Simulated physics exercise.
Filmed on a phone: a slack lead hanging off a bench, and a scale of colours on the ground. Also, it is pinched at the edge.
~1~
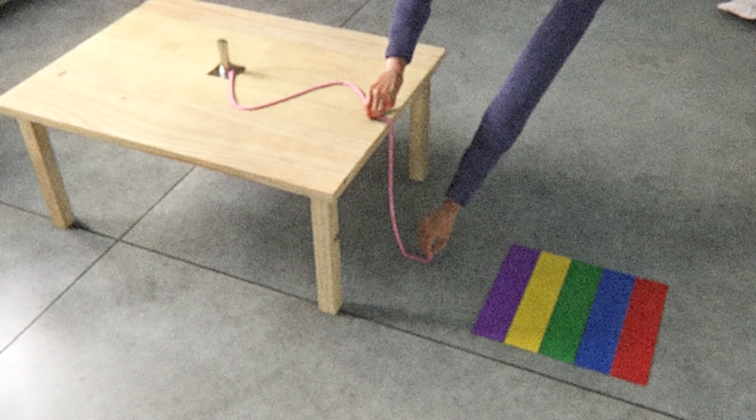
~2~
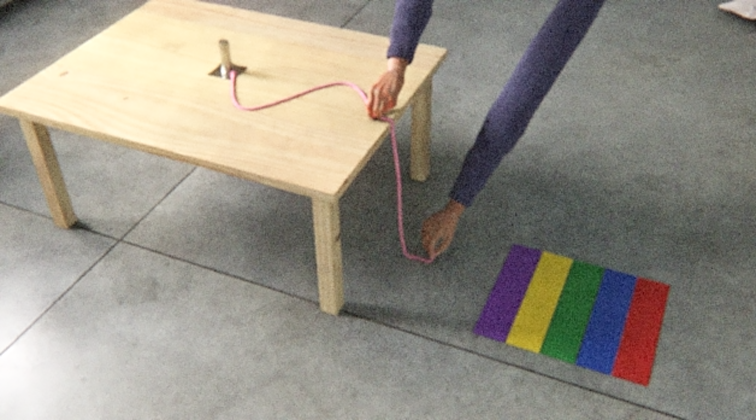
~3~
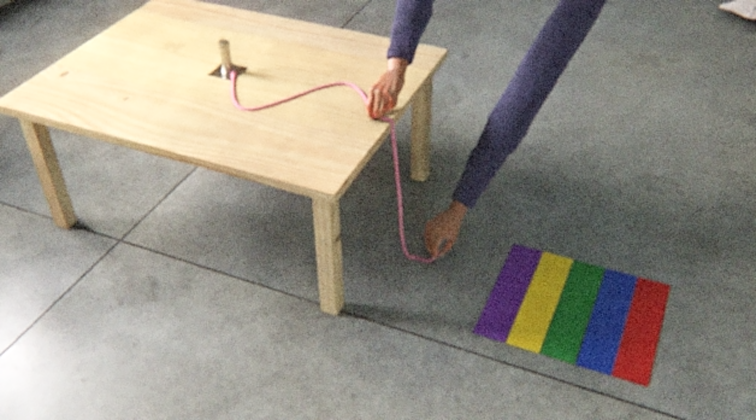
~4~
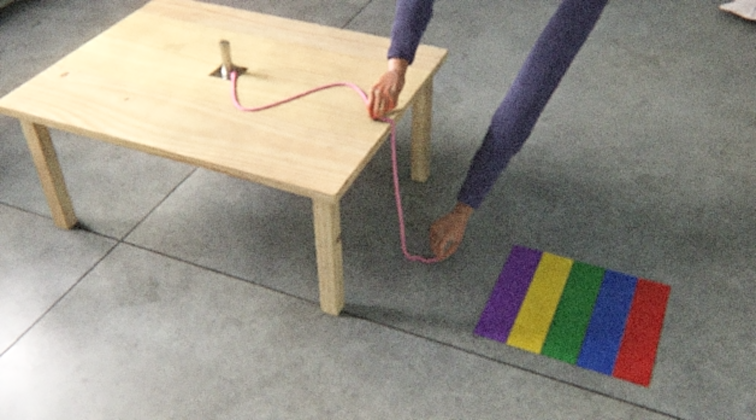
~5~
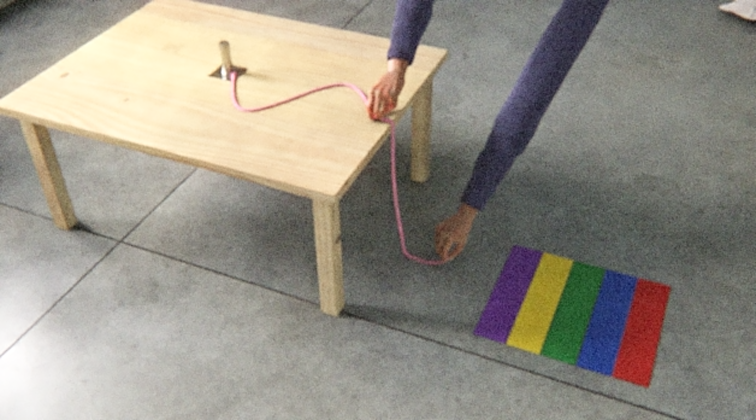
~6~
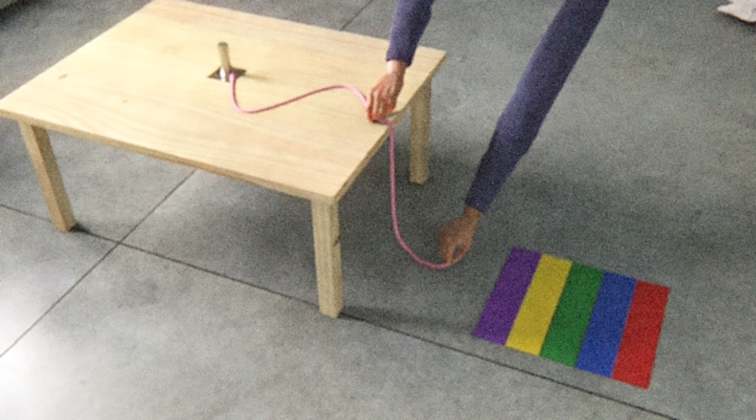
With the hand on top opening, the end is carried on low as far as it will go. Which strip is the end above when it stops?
The red one.
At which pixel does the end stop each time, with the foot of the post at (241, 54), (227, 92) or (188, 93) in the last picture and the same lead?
Approximate pixels in order: (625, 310), (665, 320), (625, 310).
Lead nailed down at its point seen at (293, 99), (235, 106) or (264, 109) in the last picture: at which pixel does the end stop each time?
Approximately at (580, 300), at (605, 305) and at (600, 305), in that order.
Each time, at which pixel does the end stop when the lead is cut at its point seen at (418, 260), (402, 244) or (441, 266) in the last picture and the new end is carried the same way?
Respectively (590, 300), (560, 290) and (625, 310).
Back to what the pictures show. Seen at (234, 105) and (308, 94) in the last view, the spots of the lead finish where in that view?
They end up around (283, 88) and around (359, 107).
Soon after, end near (588, 300); over green.
After that, end near (622, 309); over blue.
At the stop, end near (642, 315); over red. It halts on the red strip.
